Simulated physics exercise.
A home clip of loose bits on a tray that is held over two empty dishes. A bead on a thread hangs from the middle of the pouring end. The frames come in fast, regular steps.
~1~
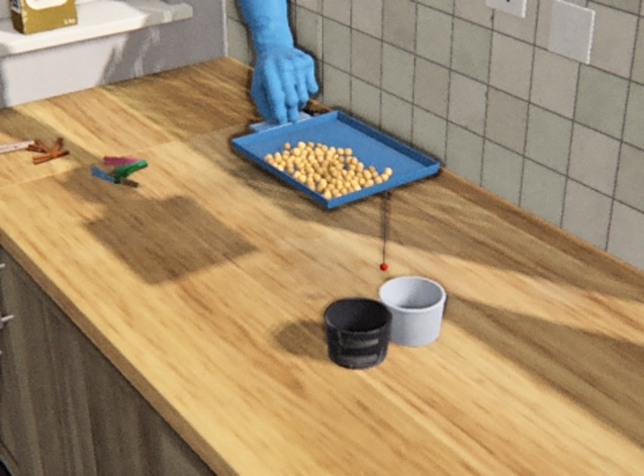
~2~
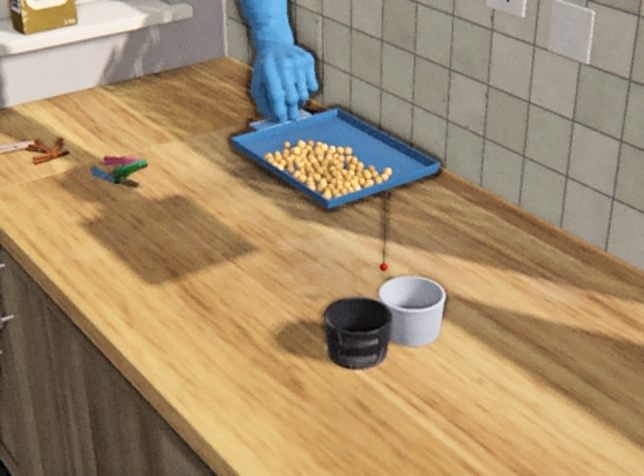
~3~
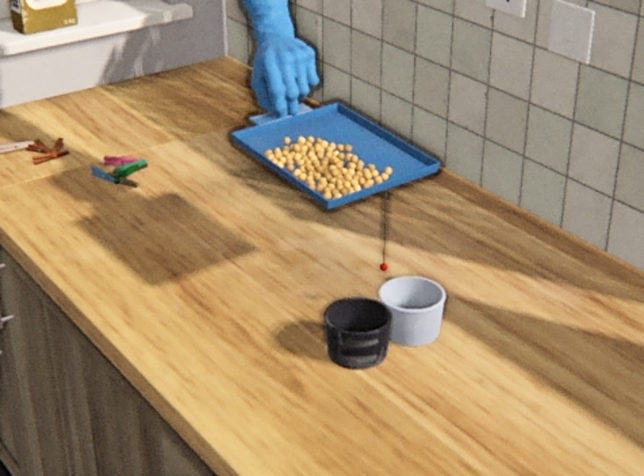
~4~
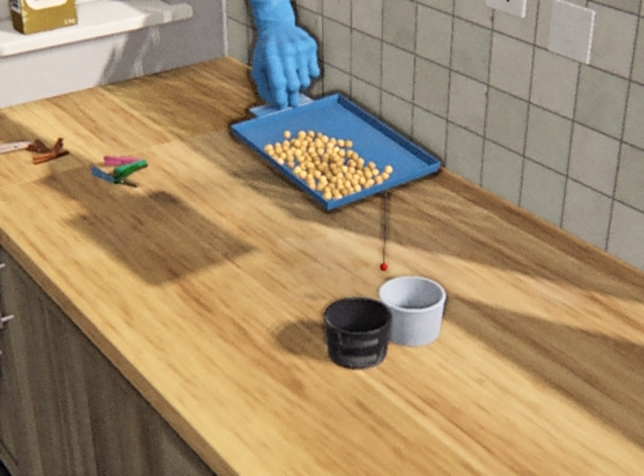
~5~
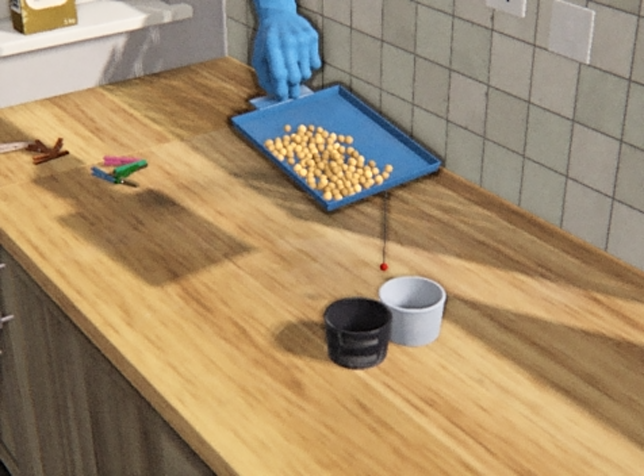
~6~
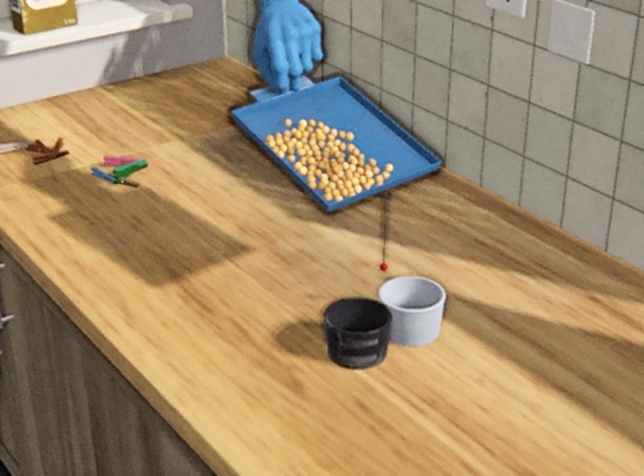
On a wooden kitchen counter, a blue-gloved hand holds a blue tray of dried chickpeas above a black dish and a white dish, gradually raising the handle end so the tray slants slightly more toward its lower left corner.
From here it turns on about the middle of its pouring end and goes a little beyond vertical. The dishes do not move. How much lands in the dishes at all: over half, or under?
Together they catch more than half.
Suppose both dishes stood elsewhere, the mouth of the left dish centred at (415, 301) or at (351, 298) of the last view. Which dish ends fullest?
In turn: Left; the left one.
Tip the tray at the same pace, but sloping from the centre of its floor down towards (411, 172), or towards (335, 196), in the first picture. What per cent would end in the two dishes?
Roughly 40 per cent, and 20 per cent.
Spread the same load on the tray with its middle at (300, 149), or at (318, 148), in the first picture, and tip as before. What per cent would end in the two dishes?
Near 70 % and 80 %.
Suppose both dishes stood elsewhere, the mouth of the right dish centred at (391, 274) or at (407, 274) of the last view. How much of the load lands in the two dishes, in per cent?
First some 30, then 40 per cent.
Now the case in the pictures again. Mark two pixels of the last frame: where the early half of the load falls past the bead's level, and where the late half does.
First near (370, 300), later near (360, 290).
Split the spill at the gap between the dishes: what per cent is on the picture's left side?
Close to 70 per cent.
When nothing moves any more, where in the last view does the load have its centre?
Near (367, 340).
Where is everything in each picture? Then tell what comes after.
Corners of the pouring end near (329, 199) and (437, 163), level; middle of the load near (324, 171), dried chickpeas; left dish near (378, 345); right dish near (432, 322); bead on its thread near (384, 267), in the first picture.
Corners of the pouring end near (329, 199) and (437, 163), level; middle of the load near (324, 170), in the second picture.
Corners of the pouring end near (329, 200) and (437, 163), tipped barely, lowest at the left corner; middle of the load near (324, 169), in the third picture.
Corners of the pouring end near (329, 201) and (437, 162), tipped a little, lowest at the left corner; middle of the load near (324, 166), in the fourth picture.
Corners of the pouring end near (329, 202) and (438, 162), tipped a little, lowest at the left corner; middle of the load near (324, 164), in the fifth picture.
Corners of the pouring end near (329, 203) and (438, 161), tipped a little, lowest at the left corner; middle of the load near (325, 161); left dish near (378, 345); right dish near (432, 322), in the sixth picture.
Shortly afterwards, tray tipped steeply; all but a few on the tray; only a few in the left dish; only a few in the right dish; only a few in the air.
Next, tray tipped past a quarter turn; near a third on the tray; a little in the left dish; a little in the right dish; only a few outside both; near a third in the air.
Some moments later, tray tipped past a quarter turn; near half in the left dish; near a quarter in the right dish; near a quarter outside both.
In the end, tray tipped past a quarter turn; near half in the left dish; near a quarter in the right dish; near a quarter outside both.
